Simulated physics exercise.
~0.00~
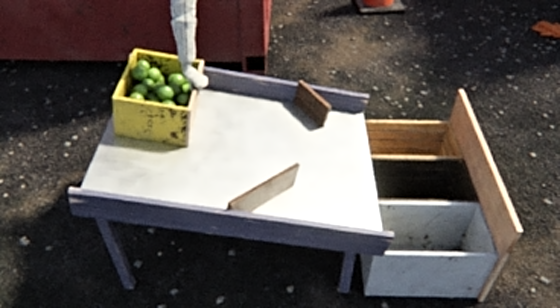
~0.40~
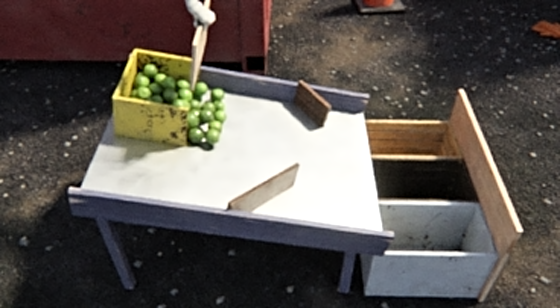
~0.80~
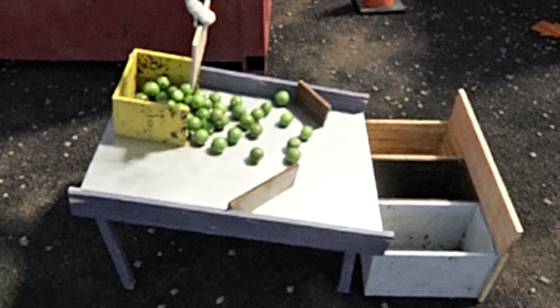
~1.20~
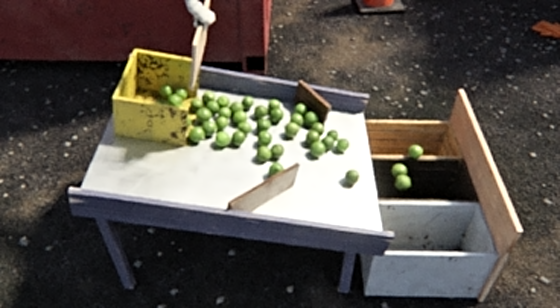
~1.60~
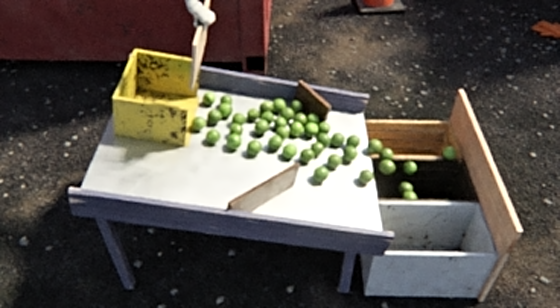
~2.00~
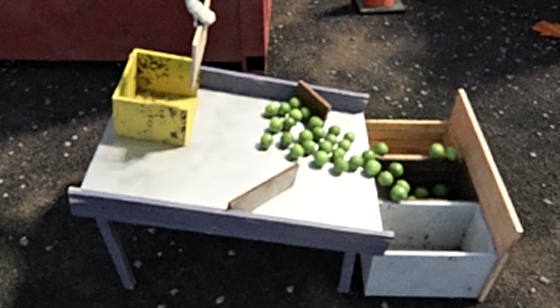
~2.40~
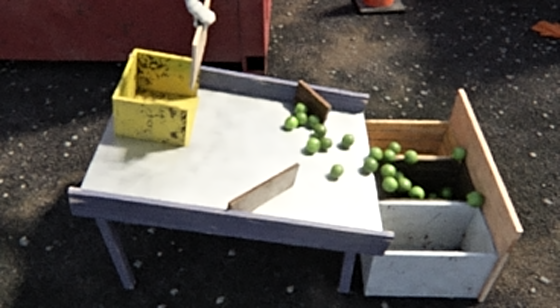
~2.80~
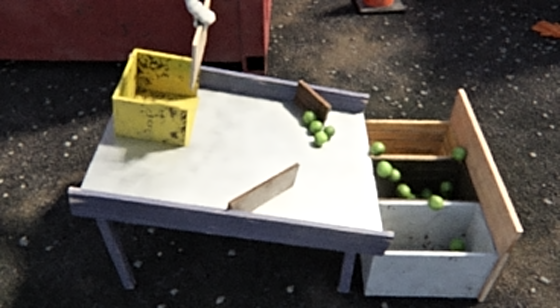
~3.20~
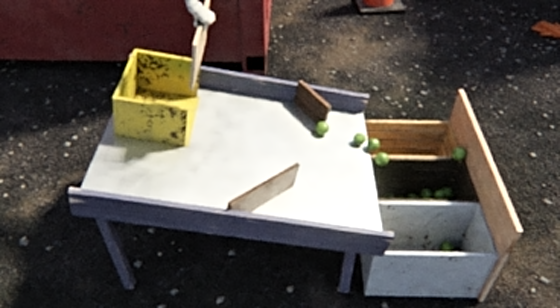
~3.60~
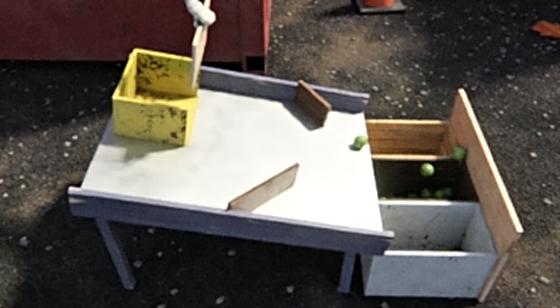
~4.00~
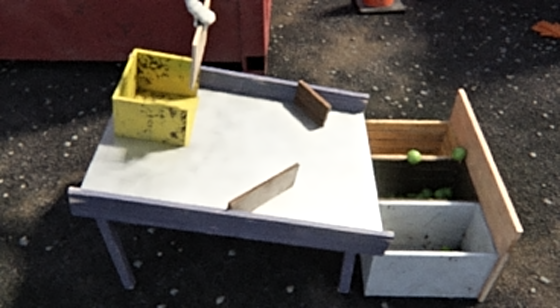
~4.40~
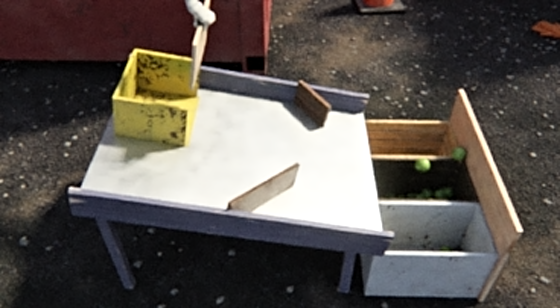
Green apples fill a yellow pen at the upper left of a pale chute table, seen from above on dark, rough ground. Two angled wooden boards stand on the table, and a wooden bin, a black tote and a white tote sit off its right end. A white-gloved hand lifts the gate, and the apples spill out and roll rightward in a loose spread. They pass between the boards and drop off the edge, some bouncing against the upright wooden panel behind the catchers. The pen and table end up empty, with most apples in the black tote and only a few in the others.
